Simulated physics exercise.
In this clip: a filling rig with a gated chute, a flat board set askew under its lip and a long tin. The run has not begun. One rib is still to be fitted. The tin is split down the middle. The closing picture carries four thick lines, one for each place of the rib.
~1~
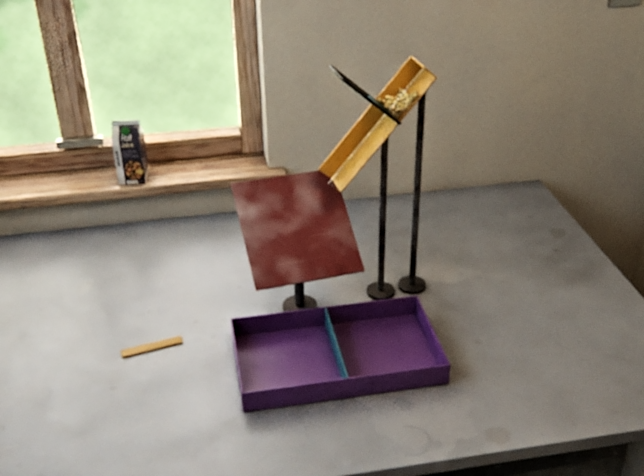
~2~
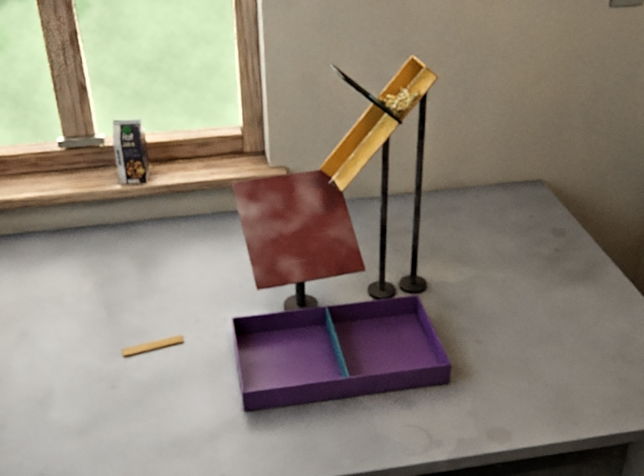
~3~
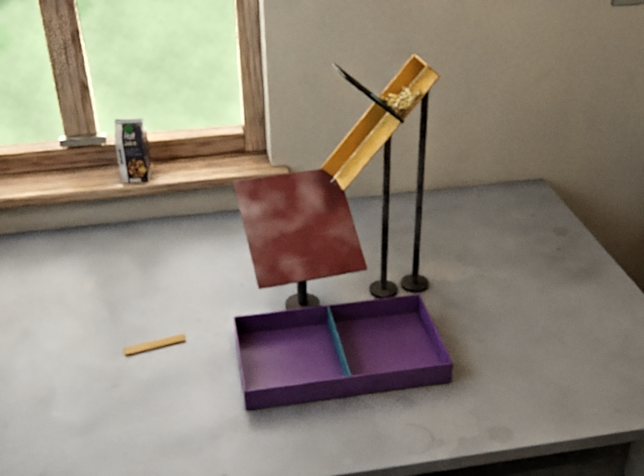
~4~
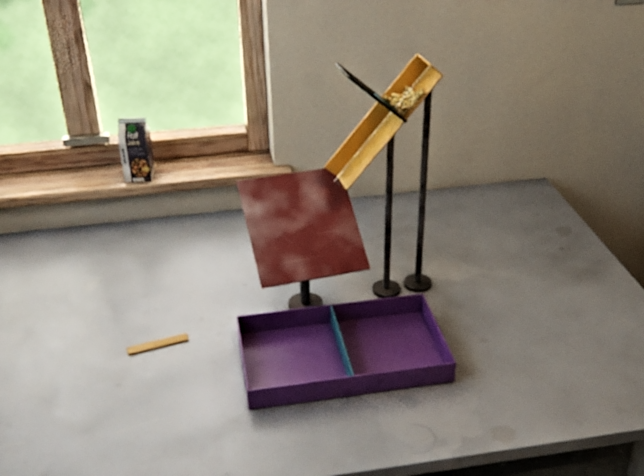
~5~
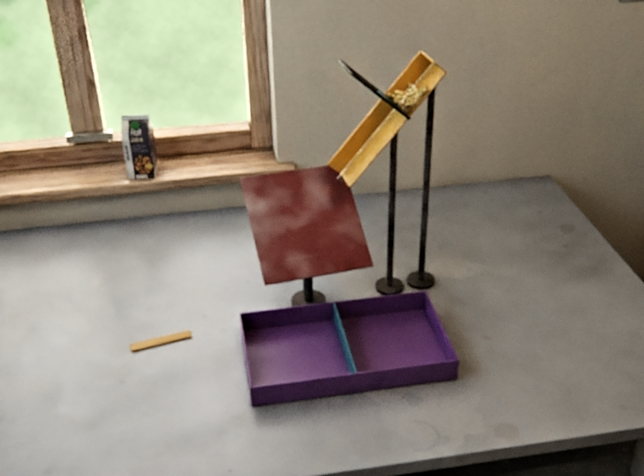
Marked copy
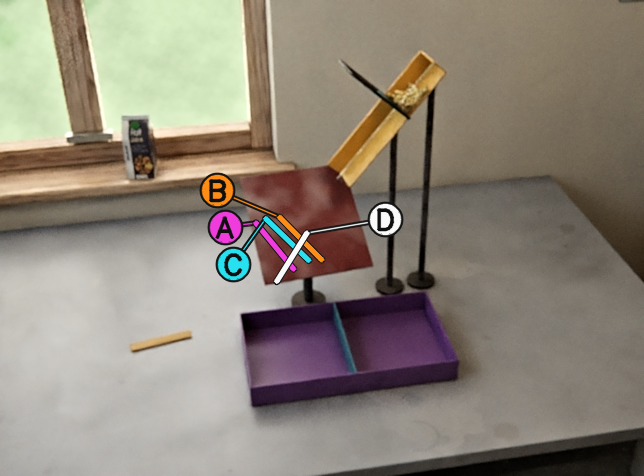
A purple open tray split by a teal divider sits on a grey tabletop beside a wooden-framed window, seen from slightly above. Behind it, a dark red board tilts beneath a yellow chute on black stands, with pale pieces heaped behind a dark bar, while a yellow strip and small carton lie leftward. Nothing in the setup moves; the view merely drifts slightly, shifting everything a little rightward.
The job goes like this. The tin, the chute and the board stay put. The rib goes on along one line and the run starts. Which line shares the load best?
C works best here.
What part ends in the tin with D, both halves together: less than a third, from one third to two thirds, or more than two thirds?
More than two thirds.
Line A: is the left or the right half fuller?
Left.
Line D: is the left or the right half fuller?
More lands on the left.
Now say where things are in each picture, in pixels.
Load behind the gate at (395, 102), soya beans; lip of the chute at (336, 185), sloping steeply, in the first frame.
Middle of the board at (298, 226), tilted fairly steeply; middle of its low edge at (312, 280); of its high edge at (285, 175), in the second frame.
Front corners of the tin at (245, 391) and (452, 363); front end of its middle wall at (351, 377); gate still shut at (379, 102), in the third frame.
Middle of the load at (401, 100); lip at (342, 183), in the fourth frame.
Middle of the load at (404, 97); lip at (345, 180), in the fifth frame.
On the marked copy, line A from (255, 222) to (293, 269); line B from (279, 217) to (321, 259); line C from (265, 218) to (308, 260); line D from (307, 233) to (276, 281).
Choosing A, of what is caught, nearly all in the left half, a stray few in the right.
Choosing B, of what is caught, a small part in the left half, nearly all in the right.
Choosing C, of what is caught, about half in the left half, about half in the right.
Choosing D, of what is caught, nearly all in the left half, a stray few in the right.
